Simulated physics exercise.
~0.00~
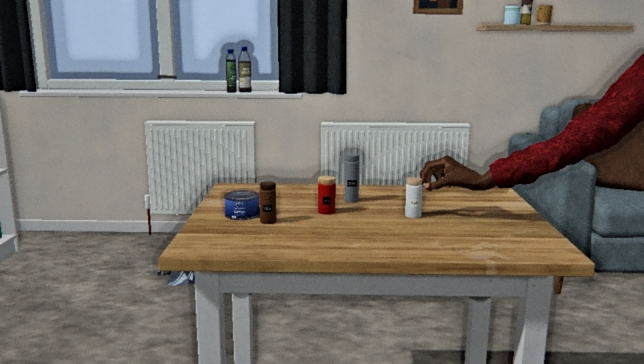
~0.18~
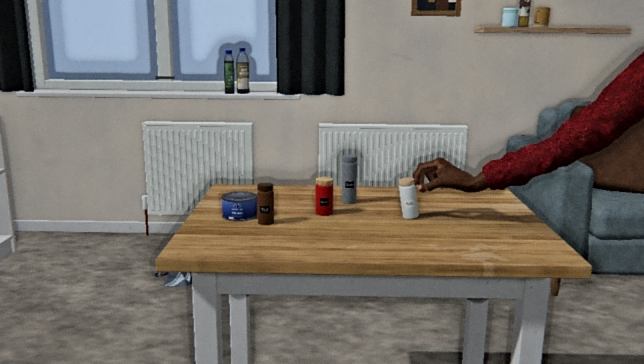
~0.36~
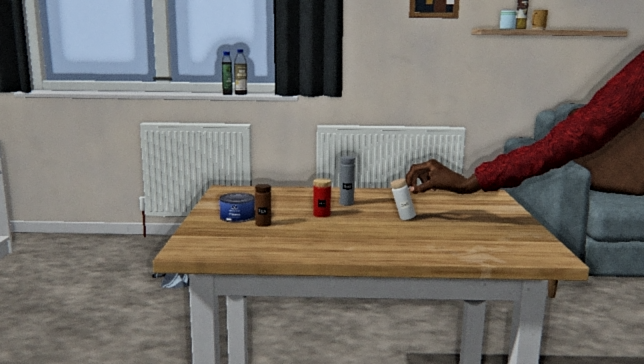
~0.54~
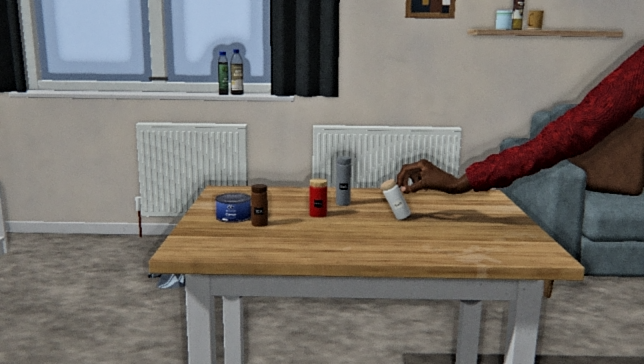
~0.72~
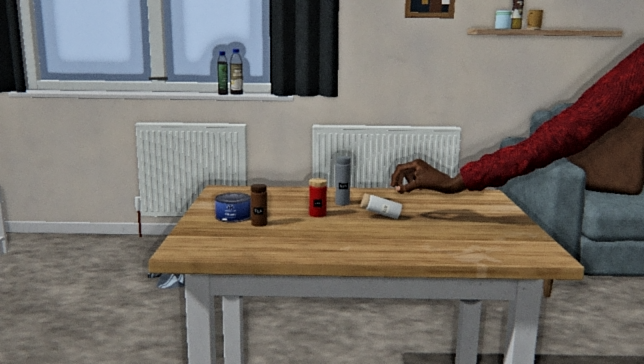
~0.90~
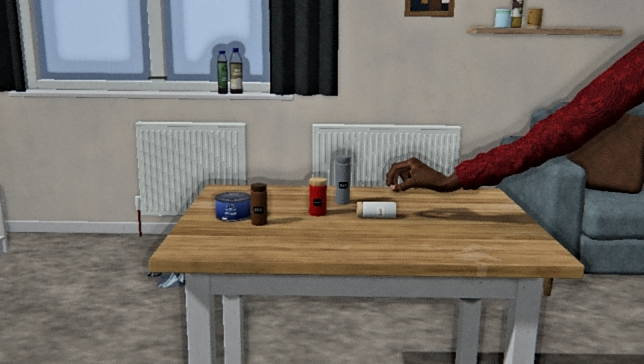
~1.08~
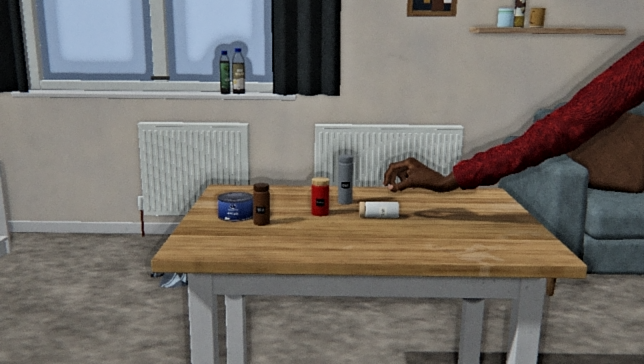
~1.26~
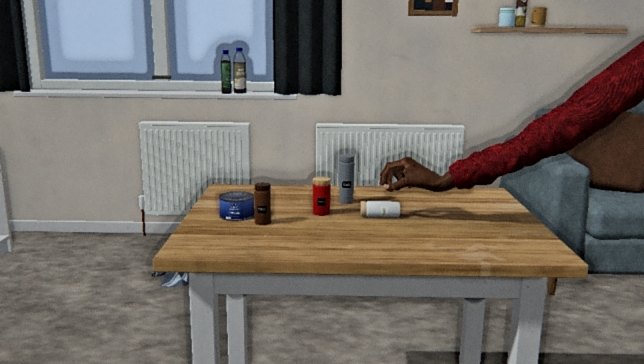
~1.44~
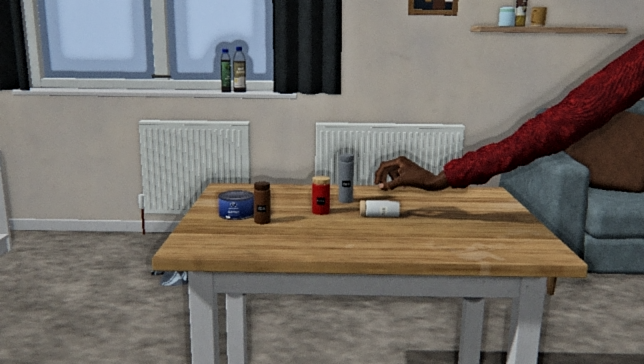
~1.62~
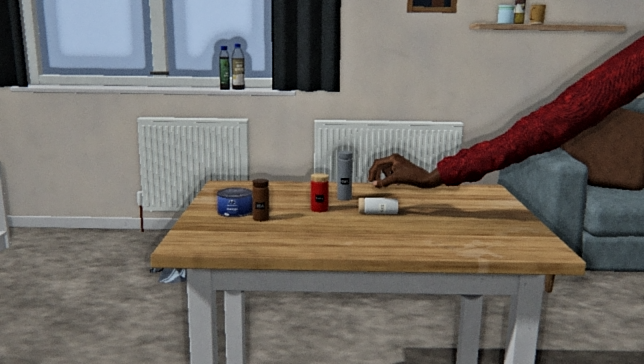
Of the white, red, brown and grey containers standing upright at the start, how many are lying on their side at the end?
One of them ends on its side, the white shaker. The red, brown and grey ones are still standing.
